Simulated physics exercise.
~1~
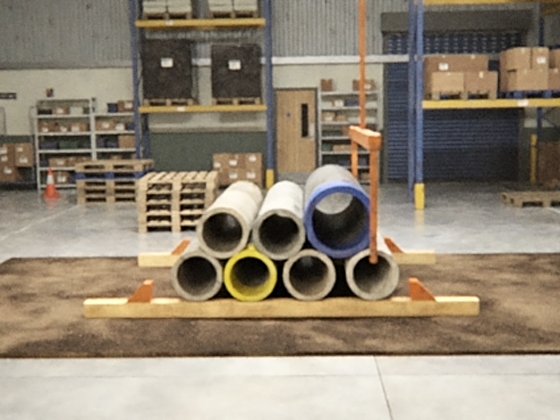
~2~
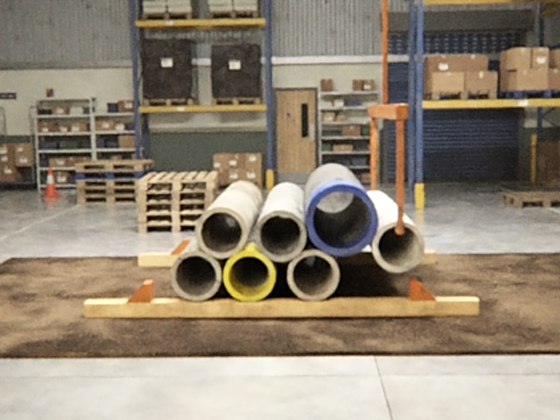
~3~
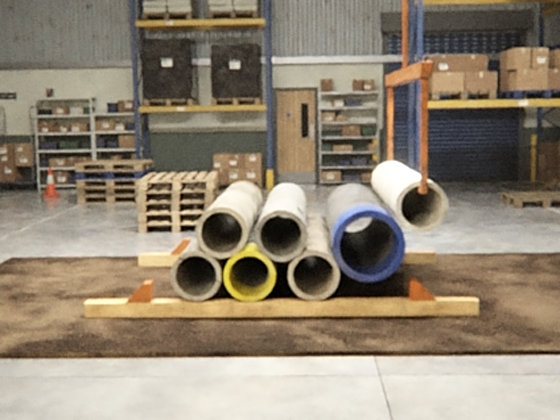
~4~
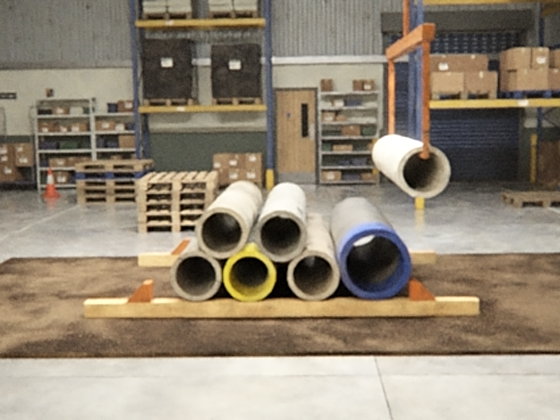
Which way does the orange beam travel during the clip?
The orange beam moves up, with a pipe hanging from it.
In a warehouse, a beam lifts a pipe and the blue one rolls into its place.
